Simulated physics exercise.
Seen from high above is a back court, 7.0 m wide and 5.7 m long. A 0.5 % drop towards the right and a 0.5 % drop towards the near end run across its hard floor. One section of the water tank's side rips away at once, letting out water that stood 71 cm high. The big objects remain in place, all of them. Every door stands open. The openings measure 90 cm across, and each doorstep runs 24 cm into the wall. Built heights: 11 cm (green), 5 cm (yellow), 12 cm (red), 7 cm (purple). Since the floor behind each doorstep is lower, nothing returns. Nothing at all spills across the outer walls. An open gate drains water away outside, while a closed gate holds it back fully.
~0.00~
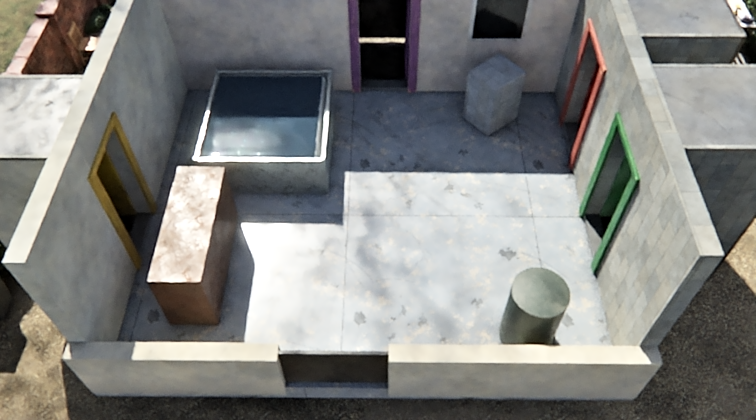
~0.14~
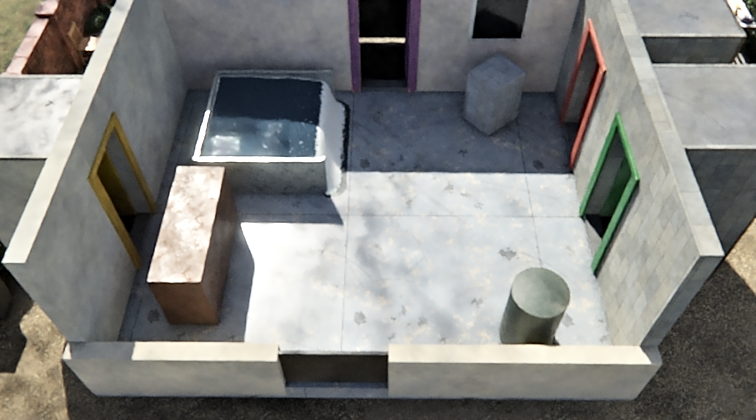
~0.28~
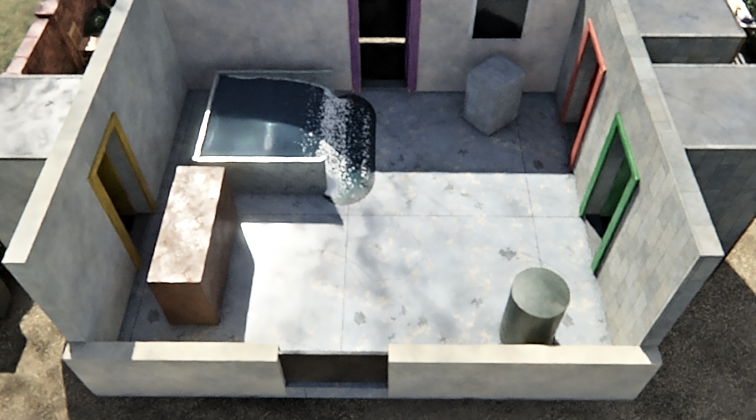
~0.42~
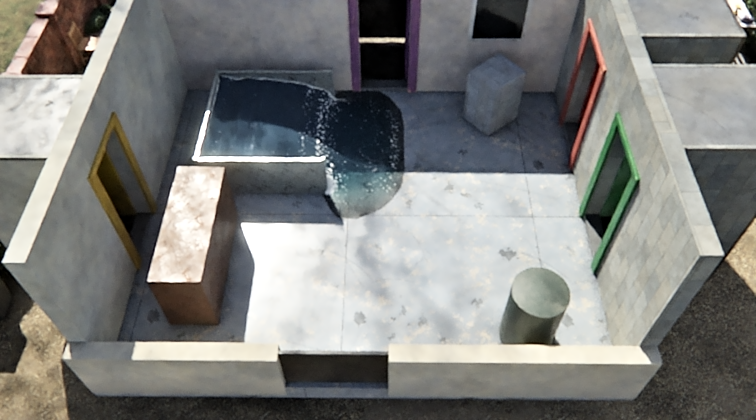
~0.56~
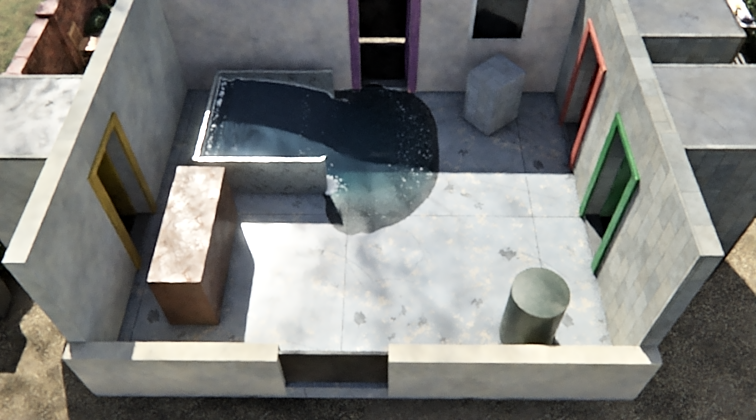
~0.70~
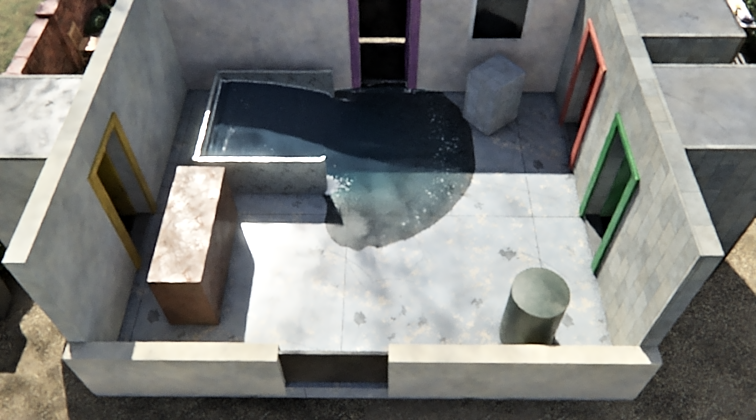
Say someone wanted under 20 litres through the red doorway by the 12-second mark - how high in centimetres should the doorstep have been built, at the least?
They should have built it at least 25 cm high.
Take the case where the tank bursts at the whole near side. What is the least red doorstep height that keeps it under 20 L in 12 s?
Roughly 10.5 cm.
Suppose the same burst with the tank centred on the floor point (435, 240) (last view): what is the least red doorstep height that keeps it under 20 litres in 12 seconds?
At least some 16 centimetres tall.
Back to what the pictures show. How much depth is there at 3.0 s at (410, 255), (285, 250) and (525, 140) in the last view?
Approx. 2 / 0 / 17 cm.
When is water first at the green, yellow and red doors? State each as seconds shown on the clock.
Times: Green 1.6 seconds, yellow 8.0 seconds, red 1.1 seconds.
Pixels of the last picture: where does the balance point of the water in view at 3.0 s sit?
Look at about (432, 170) in the last view.
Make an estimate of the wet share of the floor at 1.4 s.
About 45 per cent.
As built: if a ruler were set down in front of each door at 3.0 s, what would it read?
Centimetres: Green = 21, yellow = 0, red = 24, purple = 10.
After 1.4 s water covers 45 % of the floor, deepest (36 cm) near (465, 122); 16 cm at the red door, 9 litres in over its 12 cm doorstep.
After 3.0 s water covers 55 % of the floor, deepest (39 cm) near (608, 374); 24 cm at the red door, 118 litres in over its 12 cm doorstep.
After 12.0 s water covers 95 % of the floor, deepest (14 cm) near (184, 106); 8 cm at the red door, 153 litres in over its 12 cm doorstep.
At the red door as built, the water arrived by 1.2 s and peaked near 29 cm at 2.2 s.
Run again over the same 12 s with other heights there, 52 litres in over 20 cm, 11 litres over 27.5 cm. The limit of 20 litres is kept from about 25 cm up.
